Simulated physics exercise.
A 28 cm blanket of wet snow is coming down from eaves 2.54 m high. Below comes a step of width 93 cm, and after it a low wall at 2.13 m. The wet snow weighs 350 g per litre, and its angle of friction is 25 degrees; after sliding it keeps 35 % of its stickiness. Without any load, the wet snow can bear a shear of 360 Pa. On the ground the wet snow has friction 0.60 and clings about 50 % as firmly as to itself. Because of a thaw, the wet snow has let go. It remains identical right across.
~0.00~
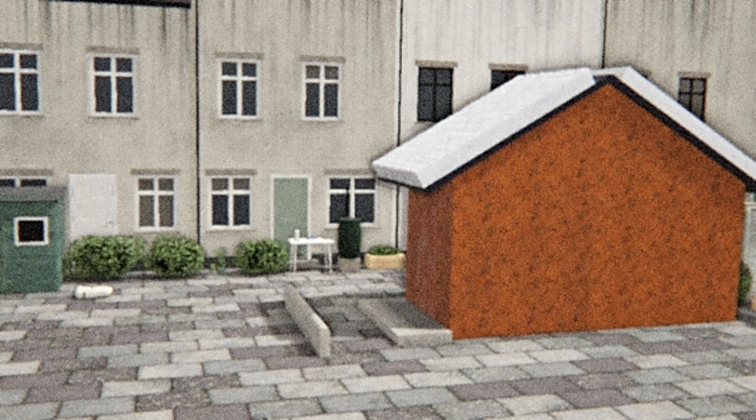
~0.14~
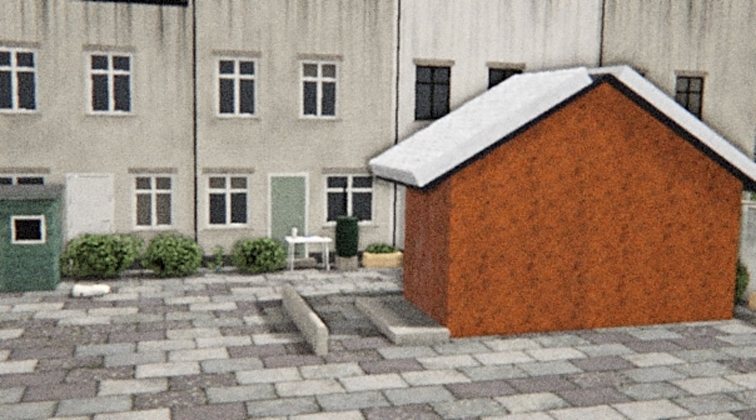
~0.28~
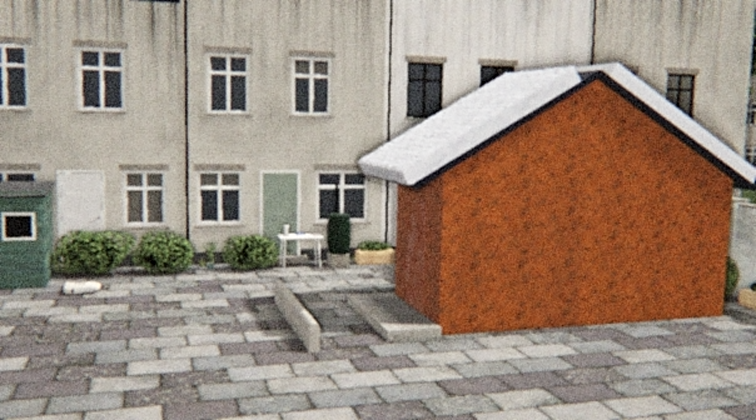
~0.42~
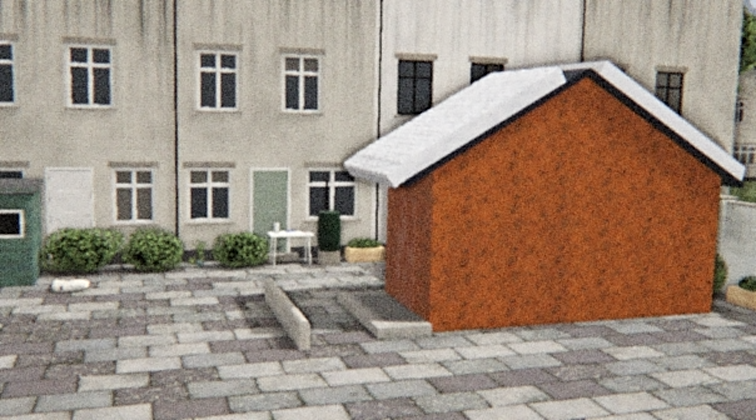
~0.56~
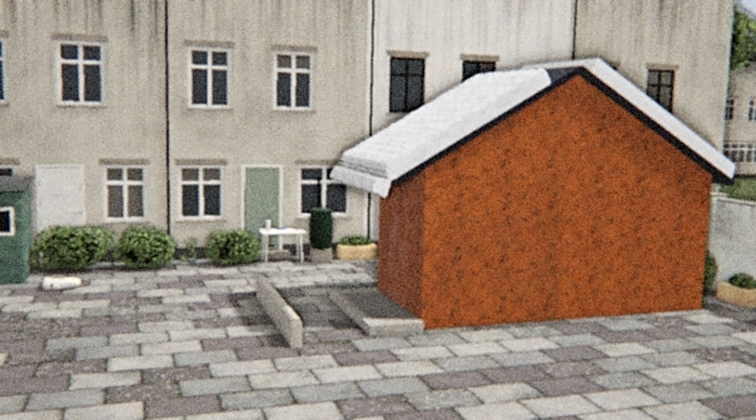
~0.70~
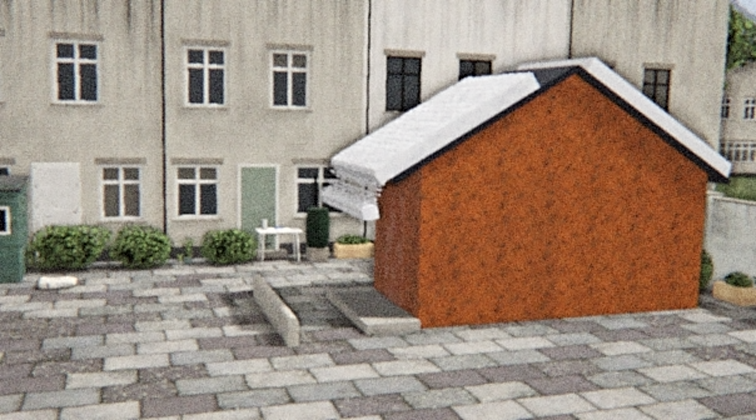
White snow layer sliding slowly down an orange shed's roof, its lower edge cracking and sagging over the left eaves.
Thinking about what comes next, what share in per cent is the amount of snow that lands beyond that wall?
It should be roughly 32 %.
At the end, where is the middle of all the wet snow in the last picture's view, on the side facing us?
It sits close to (290, 329).
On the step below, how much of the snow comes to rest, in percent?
Roughly 4 in a hundred.
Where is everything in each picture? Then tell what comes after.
Front end of the wet snow at (417, 175), 2 % of it past the eaves, in one piece, in the first picture.
Front end of the wet snow at (414, 174), its middle shifted 1.9 cm, 2 % of it past the eaves, in one piece, in the second picture.
Front end of the wet snow at (403, 174), its middle shifted 7.6 cm, 4 % of it past the eaves, in one piece, in the third picture.
Front end of the wet snow at (388, 177), its middle shifted 17 cm, 7 % of it past the eaves, in one piece, in the fourth picture.
Front end of the wet snow at (373, 191), its middle shifted 32 cm, 11 % of it past the eaves, cracking, in the fifth picture.
Front end of the wet snow at (363, 210), its middle shifted 51 cm, 16 % of it past the eaves, cracking, in the sixth picture.
By 1.12 s, 79 % is still on the roof and 0 % is past the low wall.
By 1.61 s, 42 % is still on the roof and 0 % is past the low wall.
By 2.11 s, none is still on the roof and 12 % is past the low wall.
By 2.60 s, none is still on the roof and 32 % is past the low wall.
By 3.20 s, at the end, none is still on the roof and 32 % is past the low wall.
